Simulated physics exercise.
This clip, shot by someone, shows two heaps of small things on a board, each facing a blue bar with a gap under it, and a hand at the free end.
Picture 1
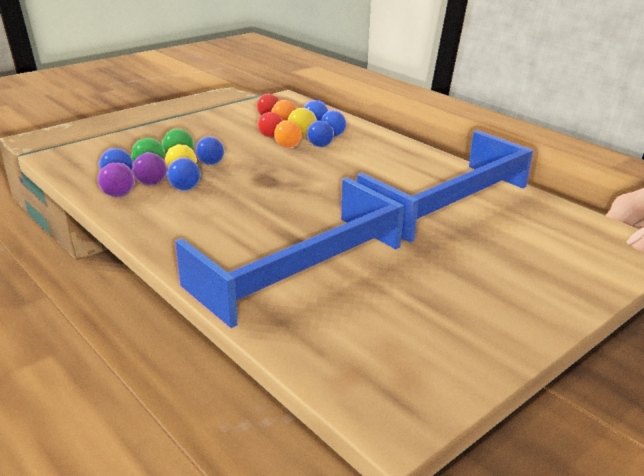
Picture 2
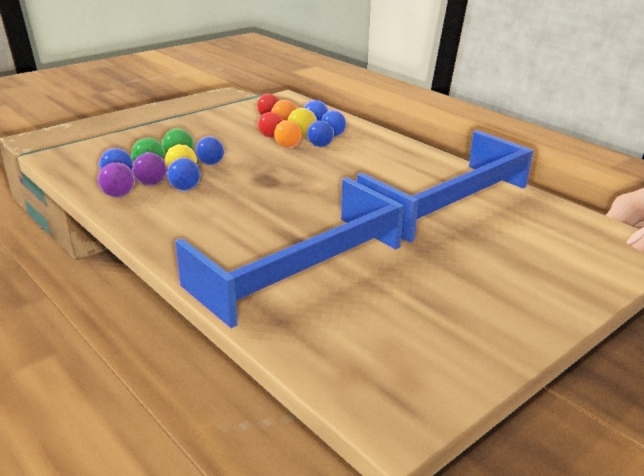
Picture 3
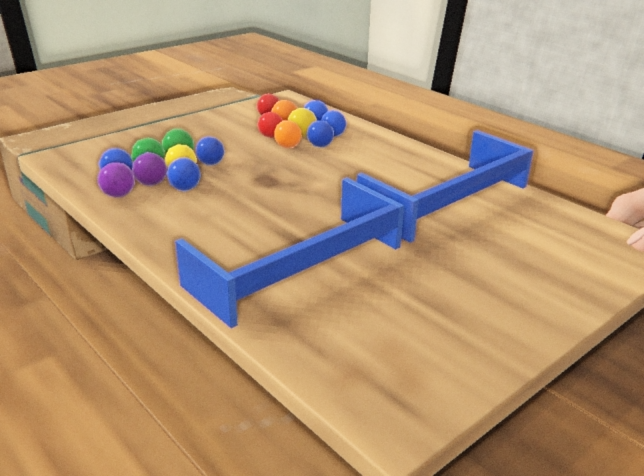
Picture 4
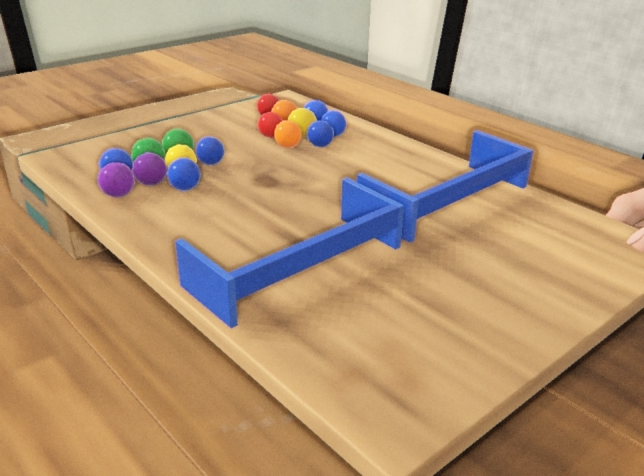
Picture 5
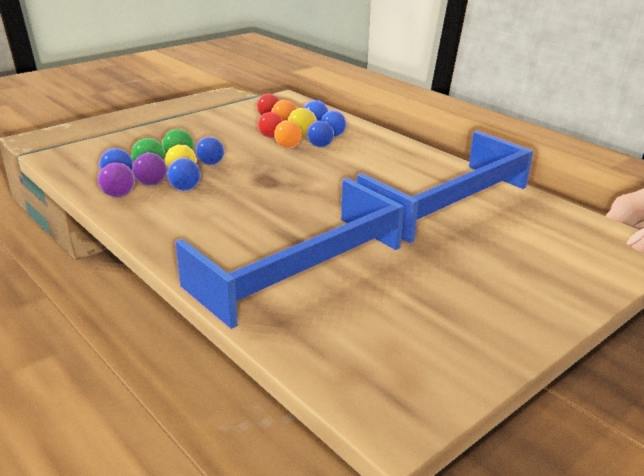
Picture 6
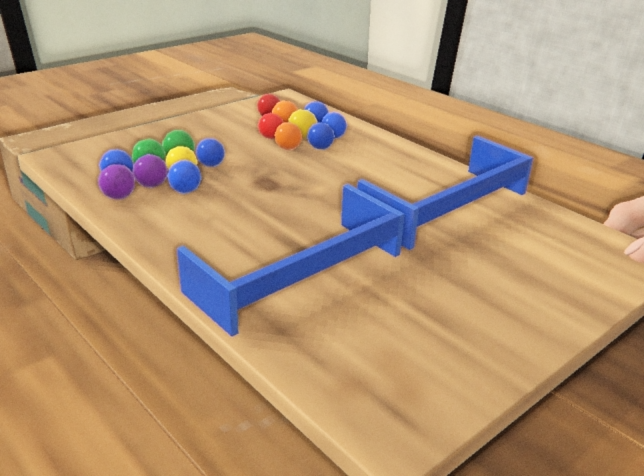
Two clusters of shiny coloured balls, purple, green, yellow and blue at left and red, orange, yellow and blue farther back, sit on a pale wooden board, seen from above at an angle. Two blue barriers cross its middle, a cardboard box sits under the far left end, and fingers show at the right edge. The balls and camera stay still while the board dips very slightly at the end.
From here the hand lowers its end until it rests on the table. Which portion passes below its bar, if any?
I reckon the nearer portion gets caught; I reckon the farther portion gets caught.
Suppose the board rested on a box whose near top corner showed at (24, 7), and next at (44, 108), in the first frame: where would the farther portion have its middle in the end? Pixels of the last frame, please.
Centre at rest: First case roughly (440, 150), second case roughly (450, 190).
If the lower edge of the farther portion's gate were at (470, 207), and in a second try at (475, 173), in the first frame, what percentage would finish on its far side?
I'd say around 0 in a hundred, and around 100 in a hundred after that.
Then, 0.26 s after the last picture, board sloping at 7°; nearer portion where it was; farther portion where it was.
Then, 0.53 s after the last picture, board resting at 10°; nearer portion on its way down; farther portion on its way down.
Then, 0.86 s after the last picture, board resting at 10°; nearer portion has reached its gate; farther portion has reached its gate.
At rest, board resting at 10°; nearer portion gathered behind its gate; farther portion gathered behind its gate.
